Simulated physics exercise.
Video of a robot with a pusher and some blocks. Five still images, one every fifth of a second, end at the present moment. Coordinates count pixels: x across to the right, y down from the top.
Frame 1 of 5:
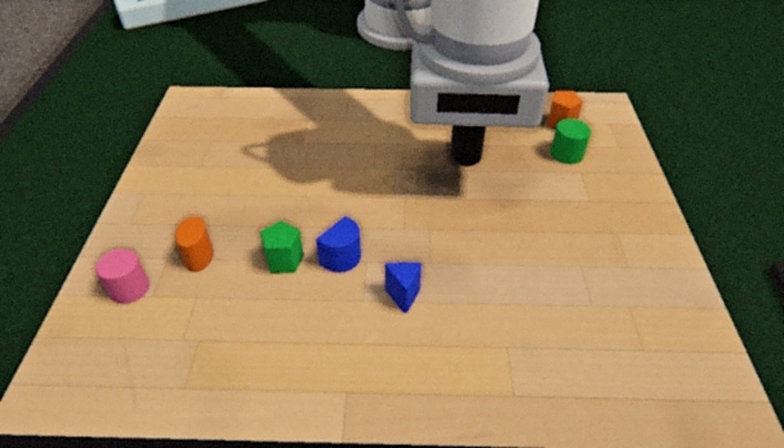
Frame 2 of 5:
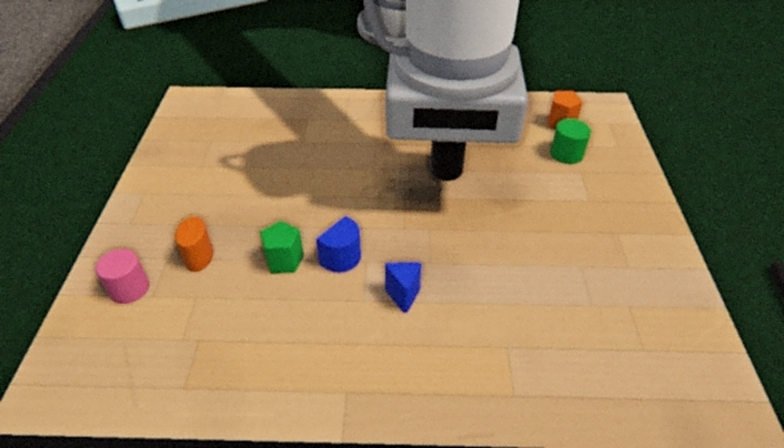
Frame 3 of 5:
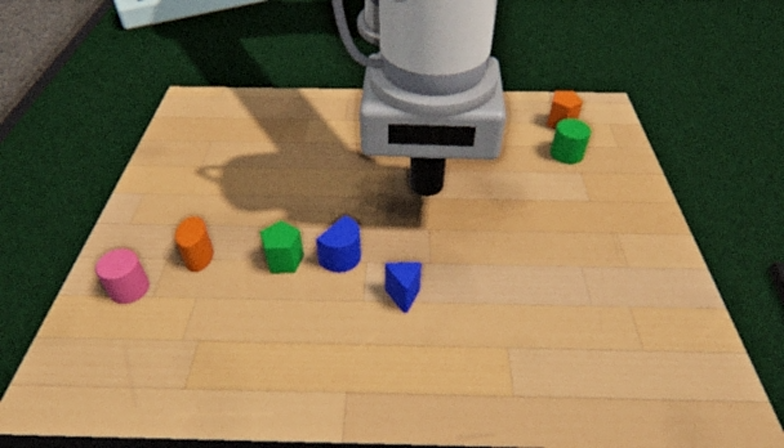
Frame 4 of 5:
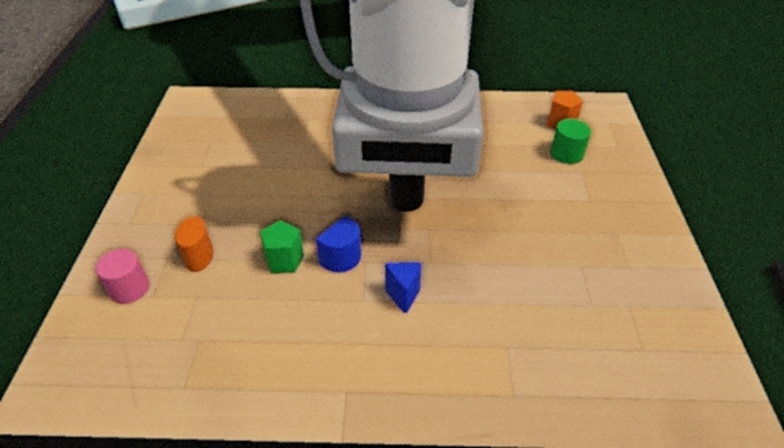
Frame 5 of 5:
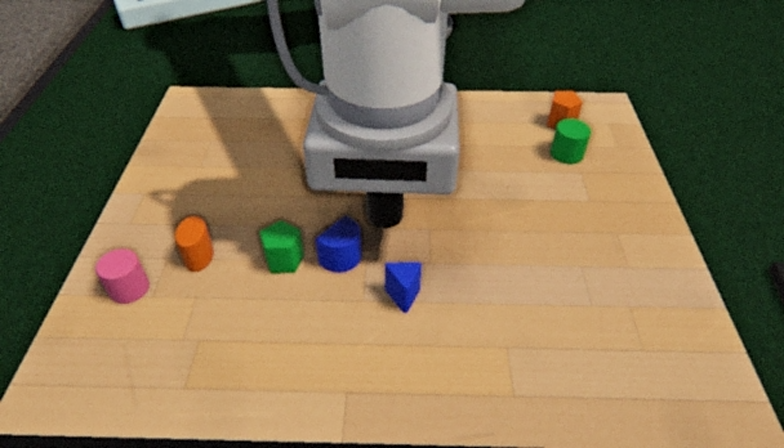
A grey and white robot arm with a short black pusher hangs over a light wooden table on a dark green floor, seen from above by a still camera. Pink, orange, green and blue blocks sit from the left to the centre, with an orange and a green one at the upper right. The arm glides steadily left and nearer, its shadow following, while every block stays still.
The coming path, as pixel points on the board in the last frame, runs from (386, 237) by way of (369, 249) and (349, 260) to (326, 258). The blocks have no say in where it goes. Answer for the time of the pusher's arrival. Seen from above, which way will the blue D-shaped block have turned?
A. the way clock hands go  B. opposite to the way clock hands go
(B)
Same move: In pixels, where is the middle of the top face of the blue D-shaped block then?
It comes to (291, 251).
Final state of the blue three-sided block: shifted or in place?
Its place stays the same.
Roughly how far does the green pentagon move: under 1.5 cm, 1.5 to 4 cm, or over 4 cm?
The shift is below 1.5 cm.
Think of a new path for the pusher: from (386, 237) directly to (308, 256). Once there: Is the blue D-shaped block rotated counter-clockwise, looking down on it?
Yes.
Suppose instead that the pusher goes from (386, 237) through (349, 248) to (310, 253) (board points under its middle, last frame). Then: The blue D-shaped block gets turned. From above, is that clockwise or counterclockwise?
Anticlockwise, looking down.
What follows on the original path. Halfway along, pusher (358, 236); blue D-shaped block (320, 243).
At the end, pusher (324, 238); green pentagon (268, 234); blue D-shaped block (291, 251), turned 20° anticlockwise; blue three-sided block in place.
